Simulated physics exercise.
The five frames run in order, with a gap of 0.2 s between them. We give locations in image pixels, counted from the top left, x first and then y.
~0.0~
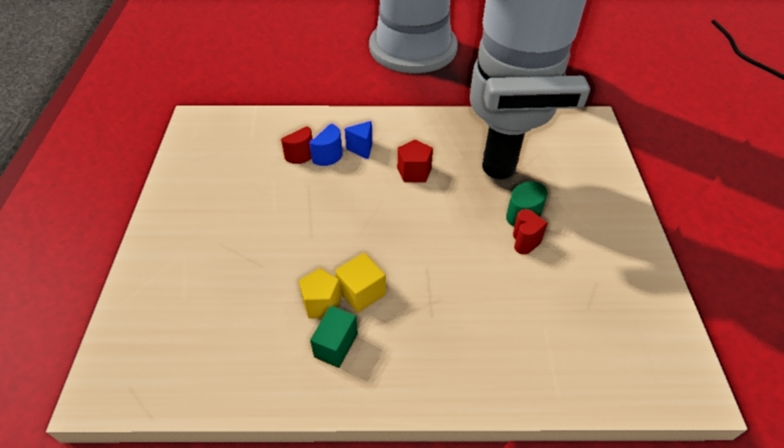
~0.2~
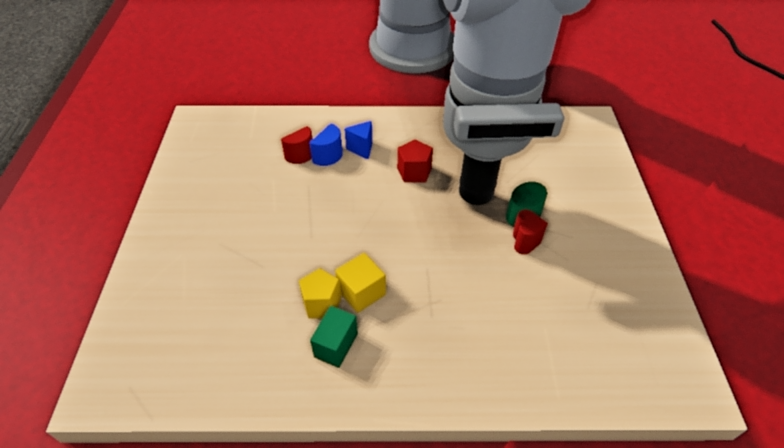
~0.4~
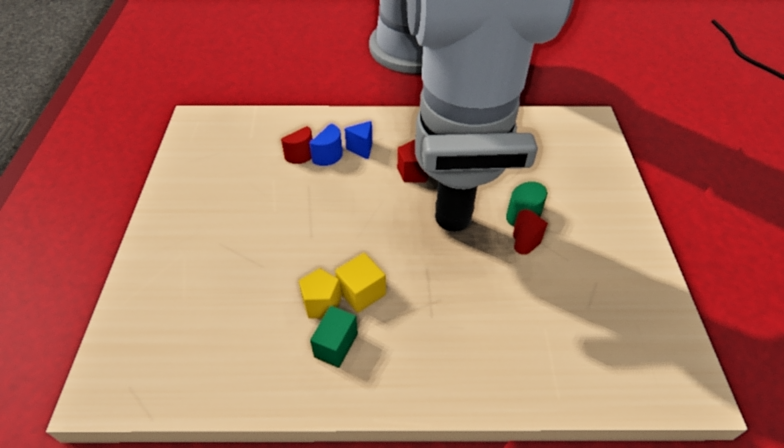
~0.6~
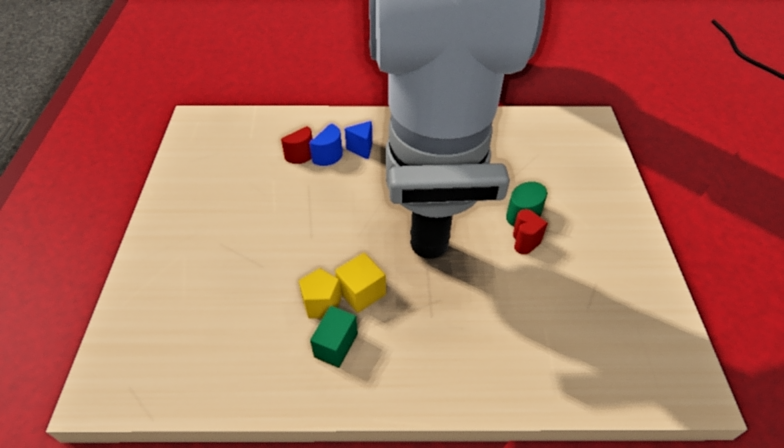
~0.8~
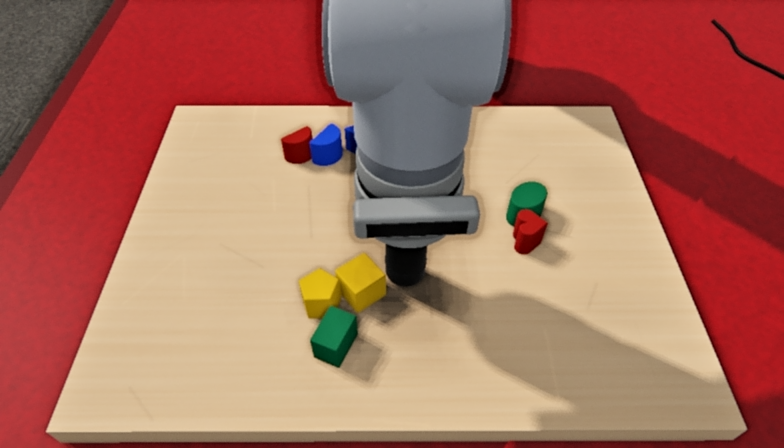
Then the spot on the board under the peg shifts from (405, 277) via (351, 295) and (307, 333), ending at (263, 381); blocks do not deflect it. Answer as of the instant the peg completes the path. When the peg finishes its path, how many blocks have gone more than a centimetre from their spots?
Here I'd predict at least three blocks moving more than 1 cm.
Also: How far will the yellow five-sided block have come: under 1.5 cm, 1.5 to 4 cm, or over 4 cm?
Final distance: More than 4 cm.
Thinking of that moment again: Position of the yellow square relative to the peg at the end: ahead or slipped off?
Slid off.
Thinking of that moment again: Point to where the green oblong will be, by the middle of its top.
The point I'd pick in the picture is (325, 352).
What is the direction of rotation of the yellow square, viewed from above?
Twists clockwise.
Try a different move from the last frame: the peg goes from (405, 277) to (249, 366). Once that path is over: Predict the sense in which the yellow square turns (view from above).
Looking down, it rotates clockwise.
The first path, step by step. One third of the way, peg (348, 290); yellow five-sided block (269, 295), turned 25° anticlockwise; yellow square (306, 282), turned 30° clockwise.
Two thirds of the way, peg (304, 329); yellow five-sided block (223, 301); green oblong (327, 347), turned 65° anticlockwise; yellow square (260, 308), turned 65° clockwise.
At the end, peg (261, 376); yellow five-sided block (218, 299), turned 15° clockwise; green oblong (325, 352), turned 80° anticlockwise; yellow square (252, 311), turned 75° clockwise.
